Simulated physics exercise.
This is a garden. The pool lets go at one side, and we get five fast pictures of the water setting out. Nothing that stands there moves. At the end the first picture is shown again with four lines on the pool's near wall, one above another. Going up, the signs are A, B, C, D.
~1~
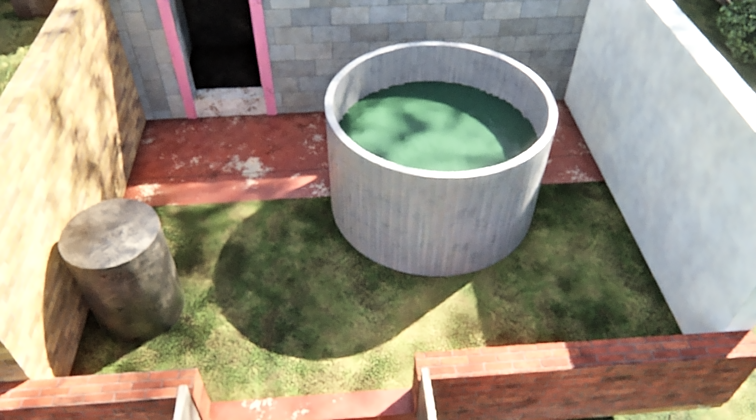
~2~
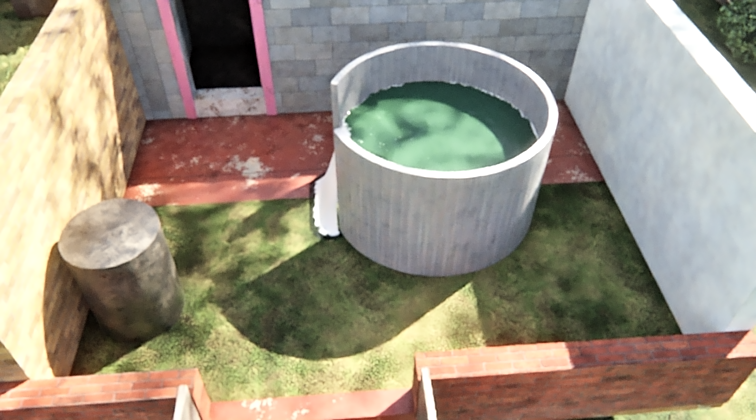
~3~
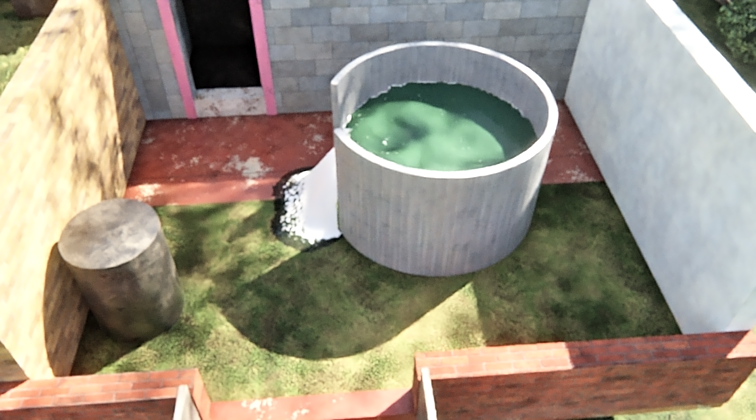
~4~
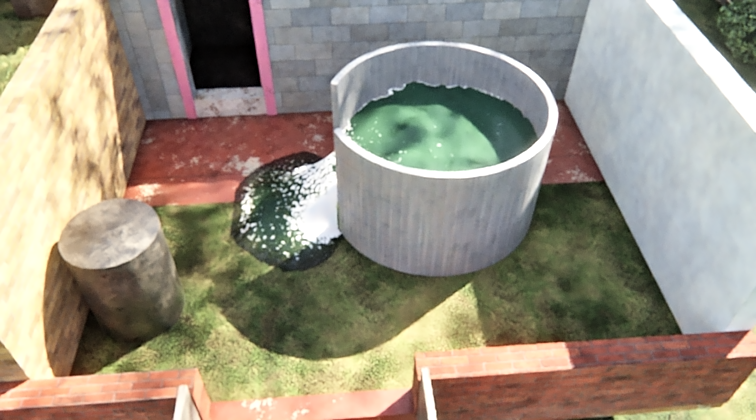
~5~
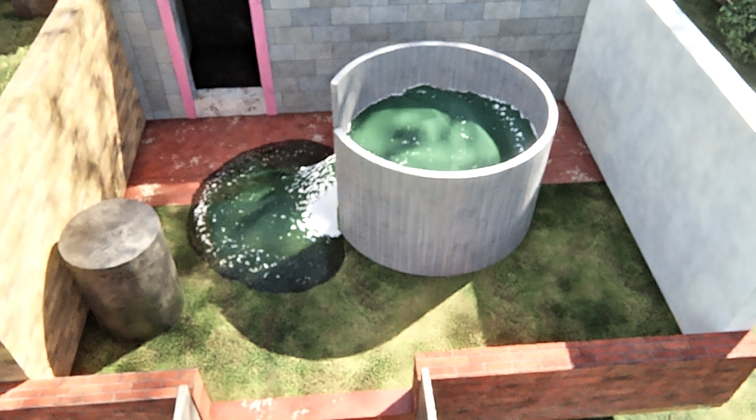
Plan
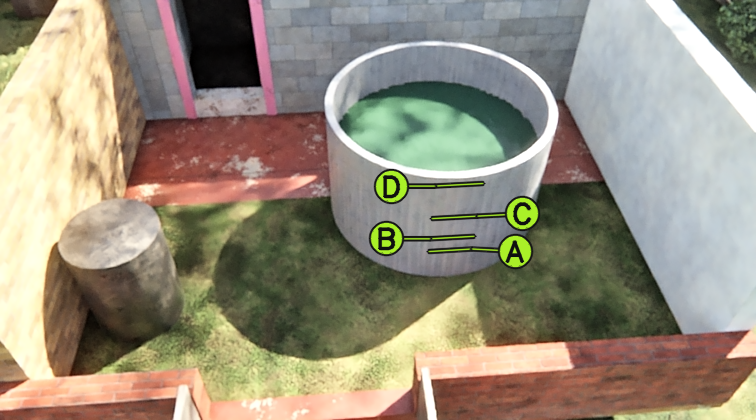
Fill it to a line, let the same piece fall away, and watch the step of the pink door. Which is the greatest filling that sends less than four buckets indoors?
Go for C.
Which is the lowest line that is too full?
D it is.
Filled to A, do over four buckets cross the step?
No, that is safe.
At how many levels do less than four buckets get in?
Three.
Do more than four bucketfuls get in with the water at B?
No, not at all.
In lime, A at (450, 250); B at (452, 237); C at (454, 217); D at (459, 184); from the bottom up A, B, C, D.
With A, nothing gets over.
With B, nothing gets over.
With C, a splash gets over, under a bucket.
With D, about 10 bucketfuls get in.
